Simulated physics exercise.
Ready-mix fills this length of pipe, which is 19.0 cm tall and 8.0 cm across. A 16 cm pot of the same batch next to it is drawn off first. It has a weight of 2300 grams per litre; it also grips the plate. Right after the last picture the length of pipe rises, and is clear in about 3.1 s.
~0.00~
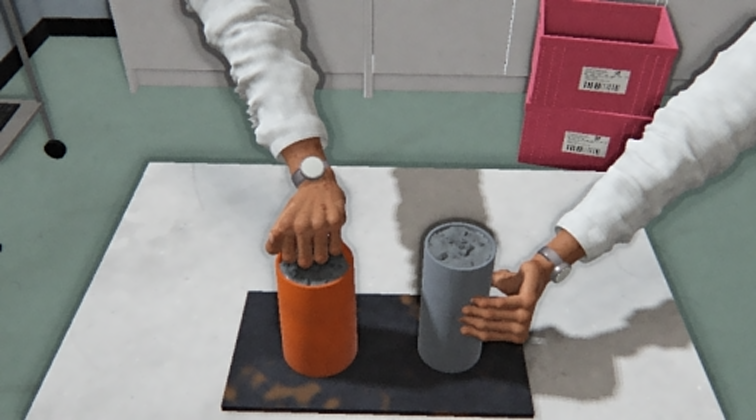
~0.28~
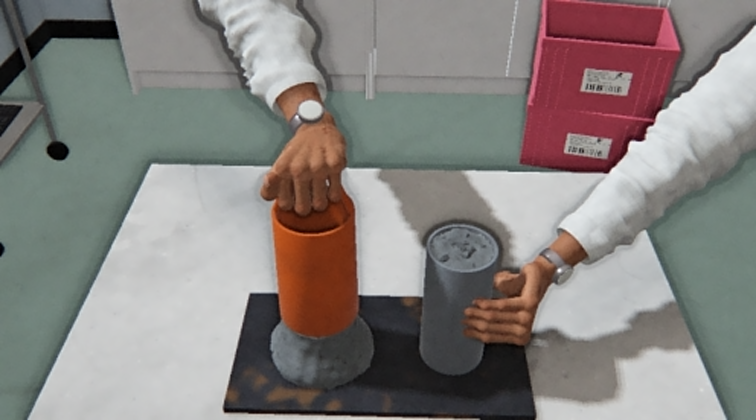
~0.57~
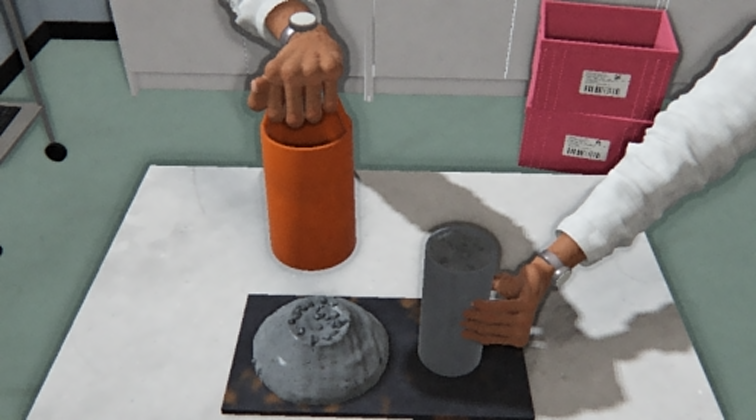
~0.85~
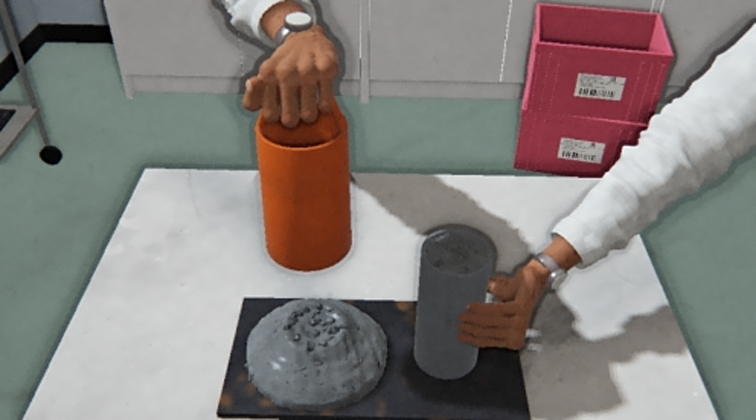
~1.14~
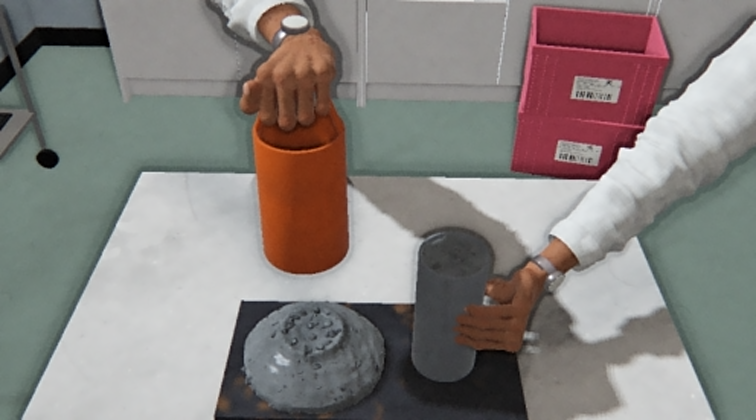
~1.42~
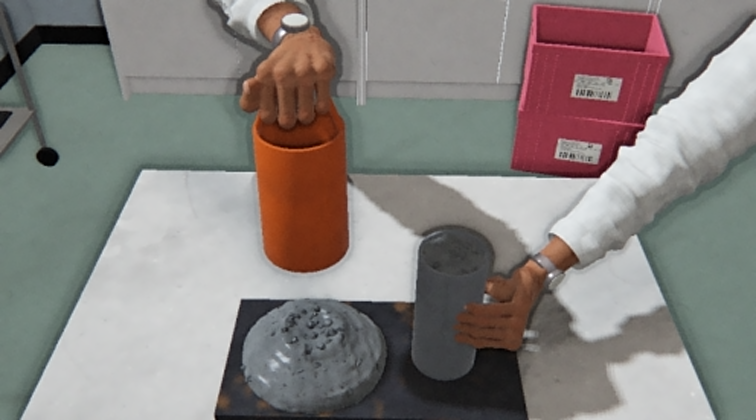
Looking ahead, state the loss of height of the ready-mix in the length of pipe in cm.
About 13 cm.
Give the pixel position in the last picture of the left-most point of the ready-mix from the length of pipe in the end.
Near (374, 358).
After 2.2 s, the length of pipe is up 4.5 cm; the ready-mix has come down 4.7 cm to 14 cm and is 14 cm wide.
After 3.0 s, the length of pipe is up 12 cm; the ready-mix has come down 12 cm to 6.7 cm and is 19 cm wide.
After 3.7 s, the length of pipe is up 19 cm; the ready-mix has come down 13 cm to 6.4 cm and is 19 cm wide.
After 4.7 s, the length of pipe is clear; the ready-mix has come down 13 cm to 6.3 cm and is 19 cm wide.
After 5.1 s, at rest, the length of pipe is clear; the ready-mix has come down 13 cm to 6.2 cm and is 19 cm wide.
